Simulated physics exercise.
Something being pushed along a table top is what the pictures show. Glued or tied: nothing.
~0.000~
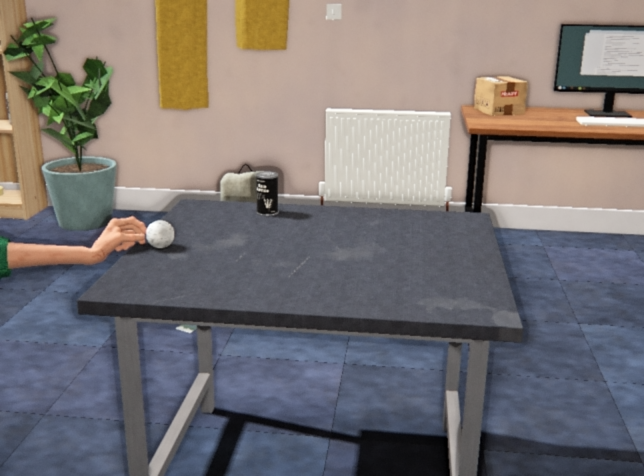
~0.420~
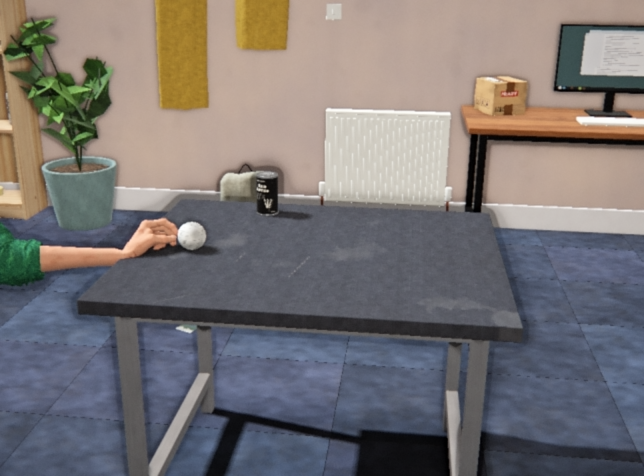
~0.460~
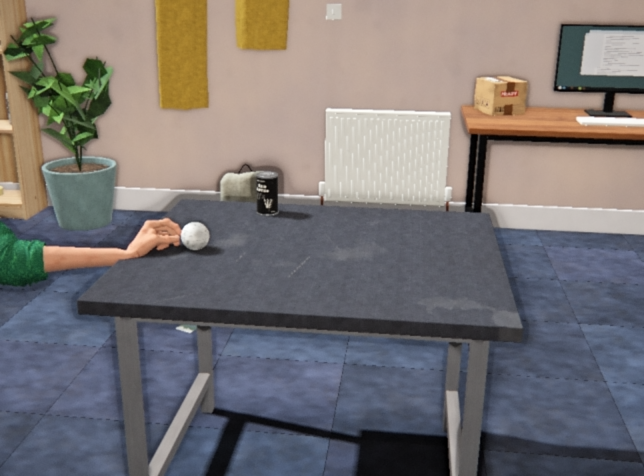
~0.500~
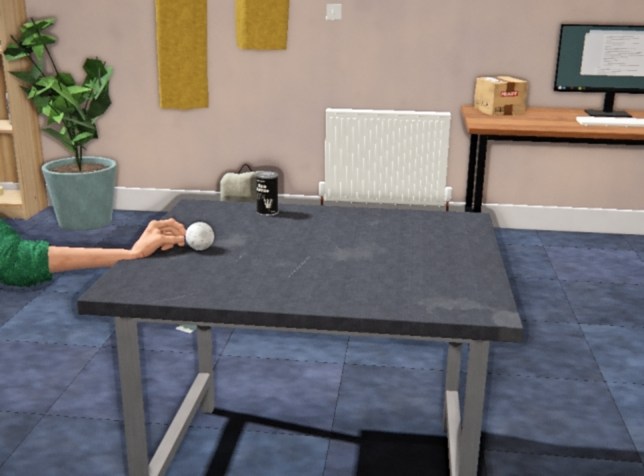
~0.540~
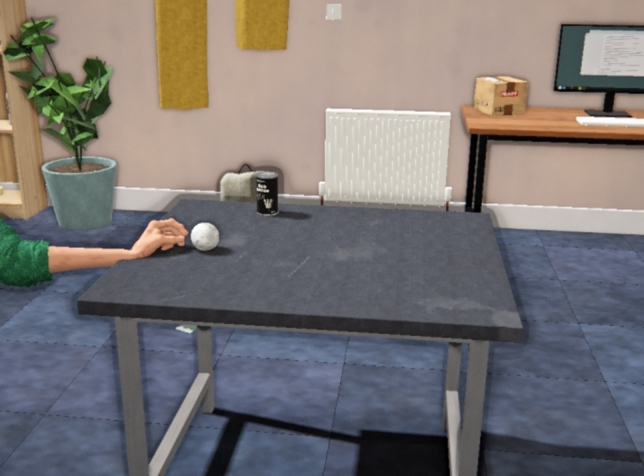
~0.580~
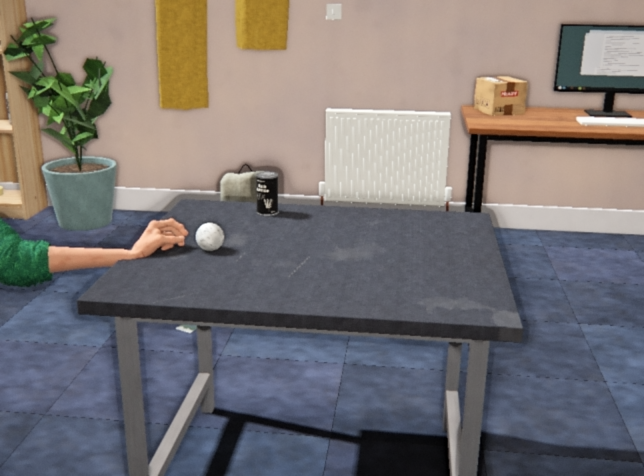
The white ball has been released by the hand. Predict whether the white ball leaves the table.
It stays up on the table.
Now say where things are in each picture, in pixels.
The first picture shows under the hand; white ball (160, 235).
The second picture shows under the hand; white ball (192, 236).
The third picture shows under the hand; white ball (195, 236).
The fourth picture shows white ball (200, 237).
The fifth picture shows white ball (205, 237).
The sixth picture shows white ball (210, 237) shifted a little.
After 0.68 s, white ball shifted about its own width near (220, 238).
After 0.78 s, white ball shifted about its own width near (228, 238).
After 0.88 s, white ball shifted about its own width near (233, 238).
After 0.98 s, as before.
In the end (1.4 s), moved from the start, white ball. At the end, from the last picture's camera, white ball near (237, 238).
